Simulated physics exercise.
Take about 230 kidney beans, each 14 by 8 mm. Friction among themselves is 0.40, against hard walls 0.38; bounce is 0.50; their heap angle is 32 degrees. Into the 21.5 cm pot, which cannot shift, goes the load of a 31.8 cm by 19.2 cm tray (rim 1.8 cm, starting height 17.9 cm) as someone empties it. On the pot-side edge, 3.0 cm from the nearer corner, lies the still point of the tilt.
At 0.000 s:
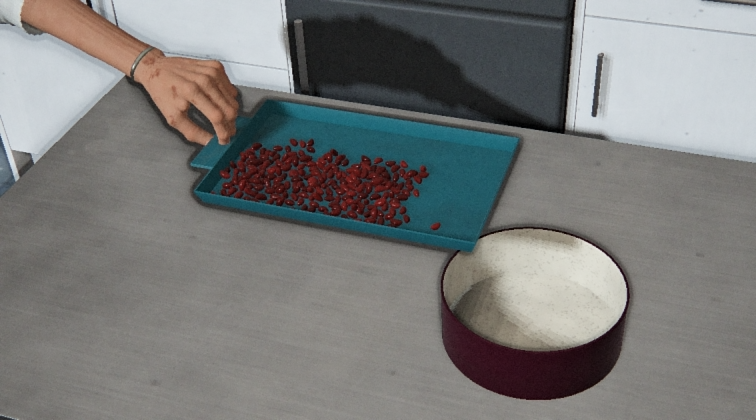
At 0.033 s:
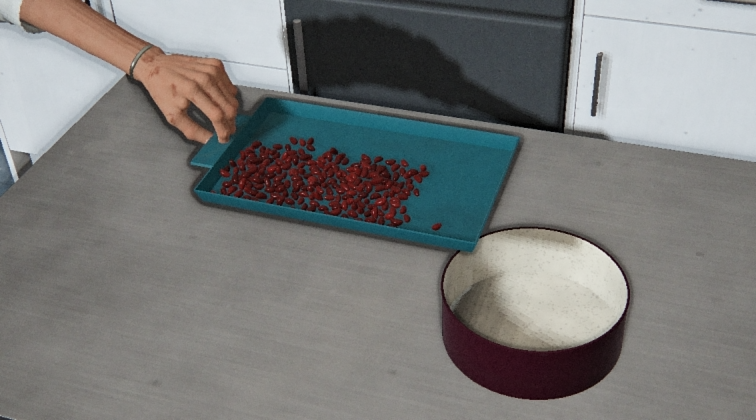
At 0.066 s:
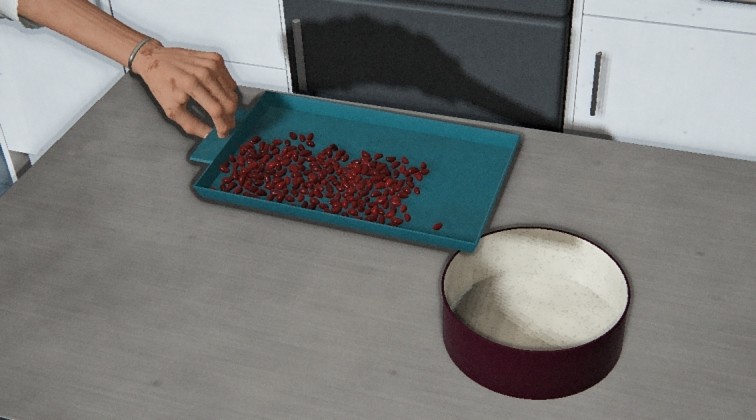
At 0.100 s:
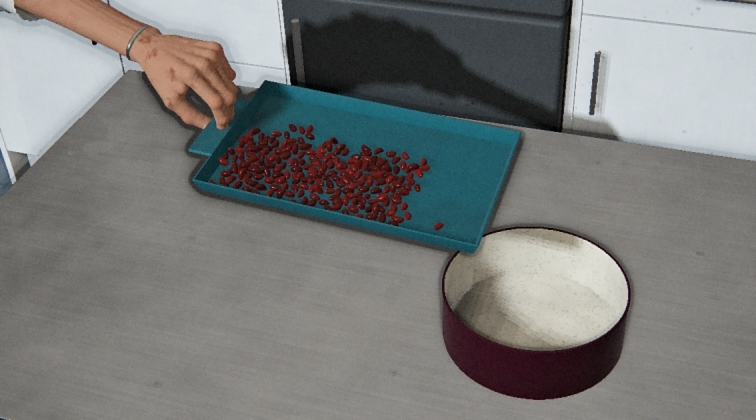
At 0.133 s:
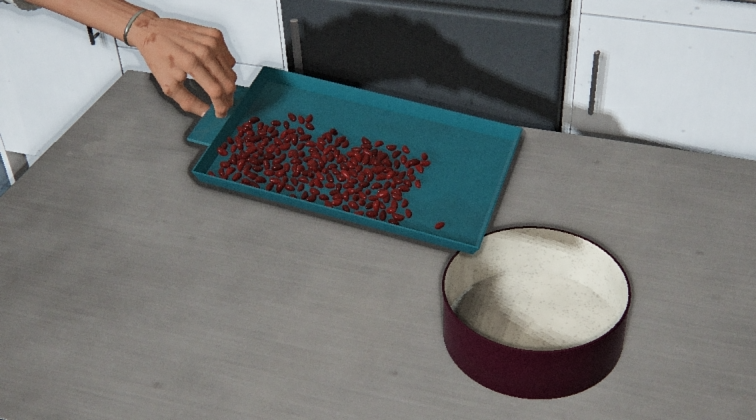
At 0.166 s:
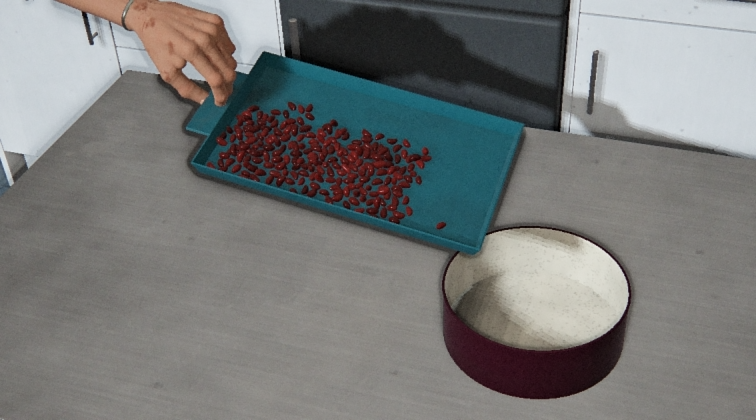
On a grey kitchen counter, a teal tray of red kidney beans sits behind and to the left of an empty dark red pot with a pale inside. A hand grips the tray's left end, barely moving it at first, then raises that end slightly, tilting the tray toward the pot while the beans stay clustered.
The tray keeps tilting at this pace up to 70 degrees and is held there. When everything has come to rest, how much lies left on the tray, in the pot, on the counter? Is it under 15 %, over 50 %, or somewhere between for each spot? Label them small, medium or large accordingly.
Tray - small, pot - medium, counter - large.
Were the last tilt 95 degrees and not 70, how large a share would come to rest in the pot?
Estimated share: About 40 %.
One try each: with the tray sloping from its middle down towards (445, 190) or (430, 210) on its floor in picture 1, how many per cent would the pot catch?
Some 70 and 60 per cent.
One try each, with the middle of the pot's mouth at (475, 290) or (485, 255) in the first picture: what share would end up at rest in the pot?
Estimates: 40 % and 0 %, in that order.
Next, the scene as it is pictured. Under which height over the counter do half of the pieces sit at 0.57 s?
The halfway mark sits at about 26 cm.
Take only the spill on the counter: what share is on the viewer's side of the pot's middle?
About 100 percent of the spill.
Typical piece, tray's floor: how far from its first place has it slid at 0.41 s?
2 cm.
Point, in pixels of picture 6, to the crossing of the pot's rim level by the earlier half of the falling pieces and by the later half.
I'd mark about (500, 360) for the first half and about (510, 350) for the second.
Then, at 0.41 s, tilt 41 degrees; the tray holds 100 %, the pot 0 %.
After 0.57 s, tilt 60 degrees; the tray holds 100 %, the pot 0 %.
After 0.86 s, tilt 70 degrees; the tray holds 10 %, the pot 20 %.
In the end, at 2.2 s, tray 5 %, pot 35 %, counter 65 %.
